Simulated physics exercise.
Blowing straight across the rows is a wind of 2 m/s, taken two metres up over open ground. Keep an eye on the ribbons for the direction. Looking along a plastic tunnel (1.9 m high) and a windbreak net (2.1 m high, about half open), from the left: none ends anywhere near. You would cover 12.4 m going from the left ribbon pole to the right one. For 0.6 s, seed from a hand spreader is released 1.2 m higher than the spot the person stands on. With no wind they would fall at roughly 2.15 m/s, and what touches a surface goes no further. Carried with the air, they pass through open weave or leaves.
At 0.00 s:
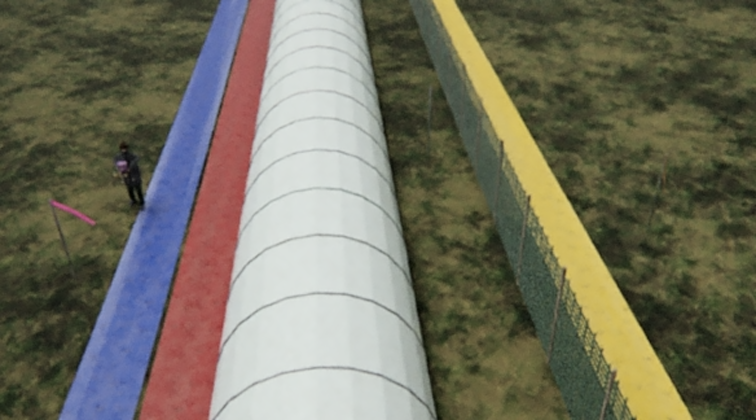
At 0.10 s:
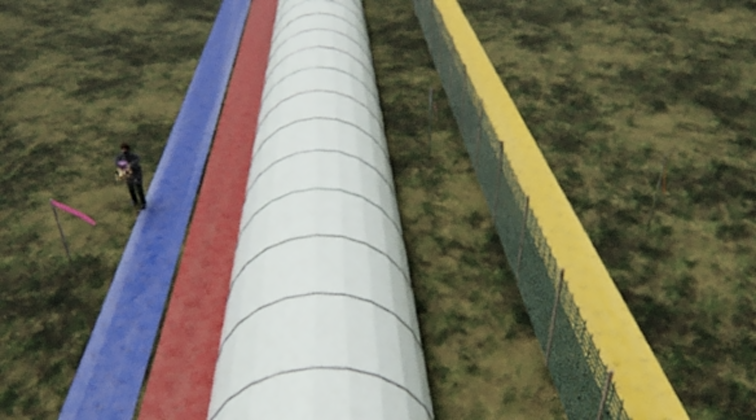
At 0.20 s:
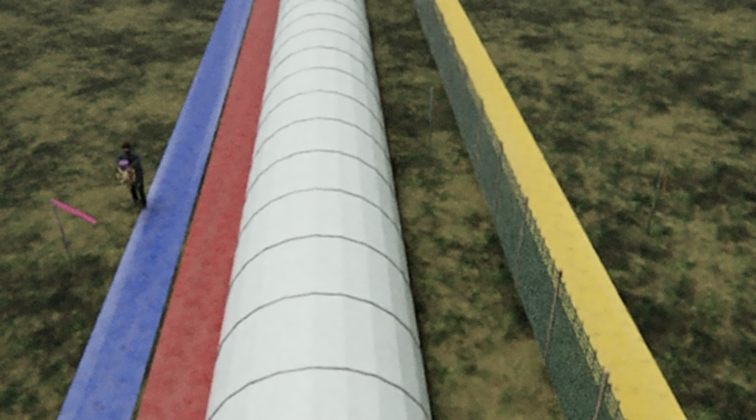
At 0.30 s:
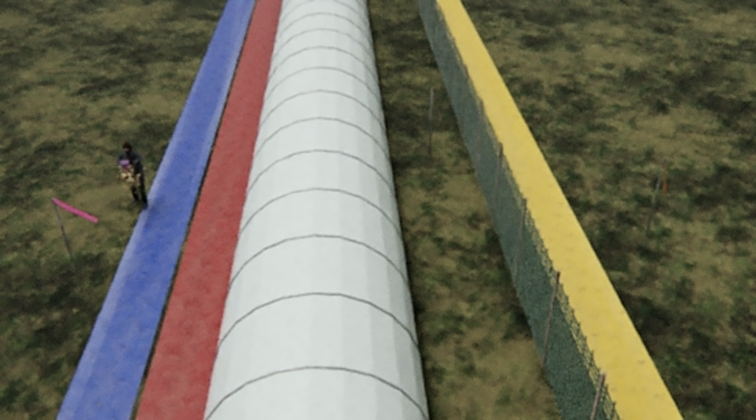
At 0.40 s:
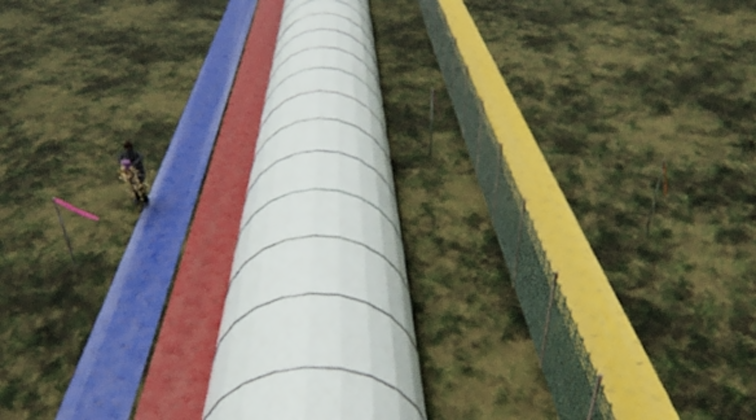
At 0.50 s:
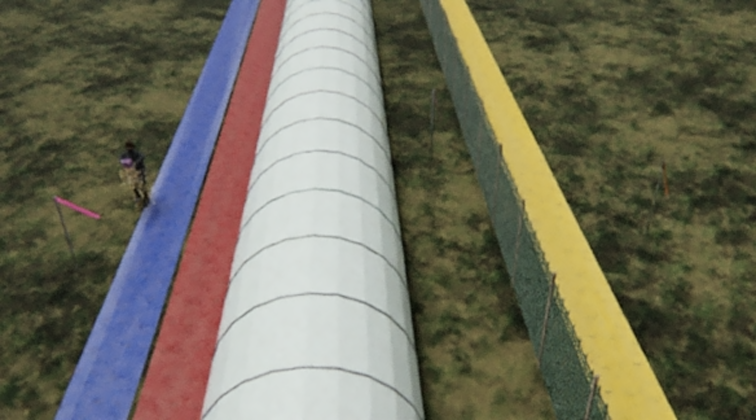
To begin with, a small dark figure stands left of blue and red strips, a long white ribbed tunnel and a yellow strip beside netting. A faint pale patch at the figure's middle then spreads slightly downward and rightward, while the pink ribbon keeps streaming right and little else moves.
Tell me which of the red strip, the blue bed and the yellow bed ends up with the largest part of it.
That would be blue.
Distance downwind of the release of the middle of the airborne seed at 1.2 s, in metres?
Around 0.5 metres.
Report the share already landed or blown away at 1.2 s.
I'd put it close to 75 %.
After 1.2 s, 26 % is in the air or yet to come; 0 % lies on the red strip, 0 % on the yellow bed and 72 % on the blue bed; the middle of what still flies is 0.2 m above the low ground, near (162, 206).
After 2.0 s, 0 % is in the air or yet to come; 0 % lies on the red strip, 0 % on the yellow bed and 98 % on the blue bed.
After 3.5 s, 0 % is in the air or yet to come; 0 % lies on the red strip, 0 % on the yellow bed and 99 % on the blue bed.
After 8.0 s, 0 % is in the air or yet to come; 0 % lies on the red strip, 0 % on the yellow bed and 99 % on the blue bed.
After 45.0 s, 0 % is in the air or yet to come; 0 % lies on the red strip, 0 % on the yellow bed and 99 % on the blue bed.
